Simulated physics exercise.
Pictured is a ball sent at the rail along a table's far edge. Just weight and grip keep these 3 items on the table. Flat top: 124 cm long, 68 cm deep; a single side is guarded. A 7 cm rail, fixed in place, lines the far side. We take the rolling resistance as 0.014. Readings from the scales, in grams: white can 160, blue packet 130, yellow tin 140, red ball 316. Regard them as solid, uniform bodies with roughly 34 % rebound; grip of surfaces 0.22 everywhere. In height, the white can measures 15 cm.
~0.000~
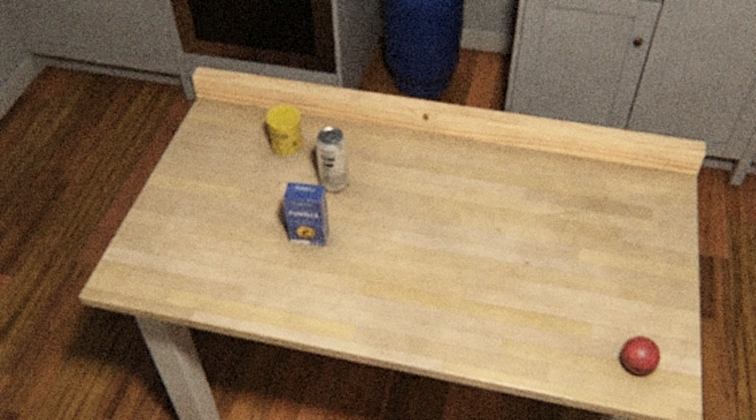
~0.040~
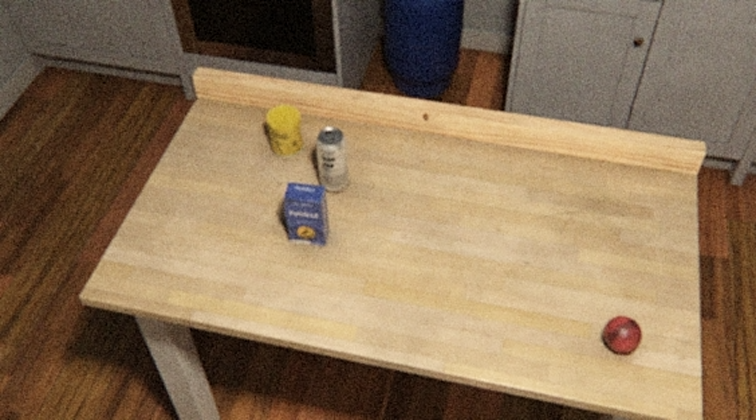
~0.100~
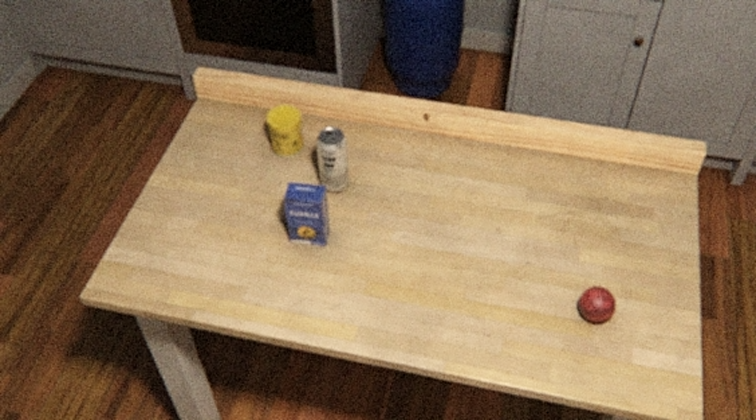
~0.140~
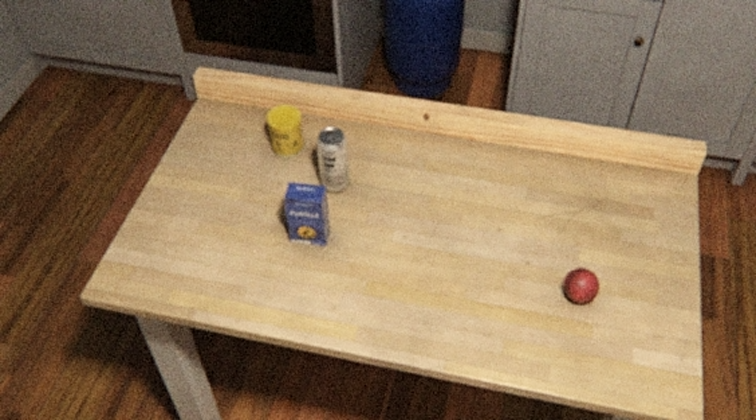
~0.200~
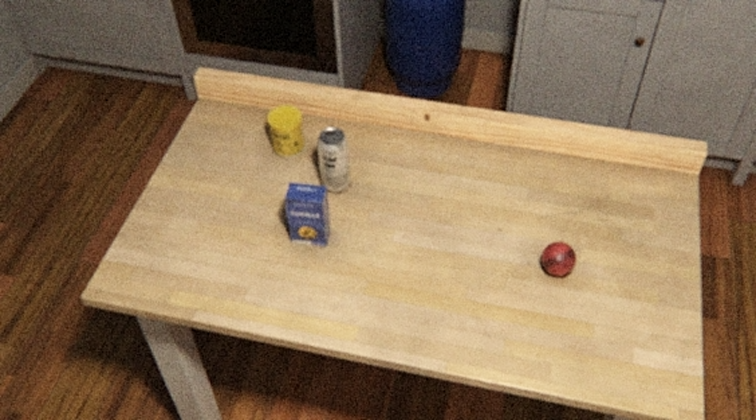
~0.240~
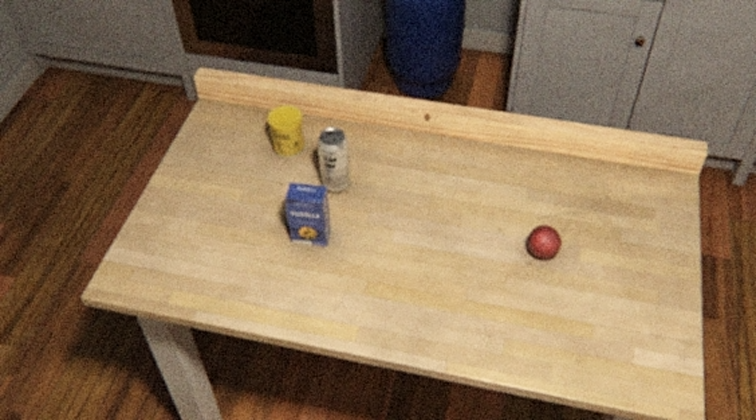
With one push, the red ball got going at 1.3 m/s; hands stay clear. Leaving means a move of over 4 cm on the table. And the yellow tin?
The yellow tin is displaced.
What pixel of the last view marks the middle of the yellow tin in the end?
Near (217, 133).
By 0.44 s, red ball near (478, 166).
By 0.74 s, red ball near (388, 139).
By 1.04 s, red ball near (309, 136); yellow tin 4 cm from its spot near (272, 132).
By 1.34 s, red ball near (266, 132); yellow tin 13 cm from its spot near (232, 132).
When it is over (2.8 s), not toppled but over 4 cm from the start, yellow tin; the other 2 within 4 cm of the start. End places, in pixels of the last picture, yellow tin near (217, 133).
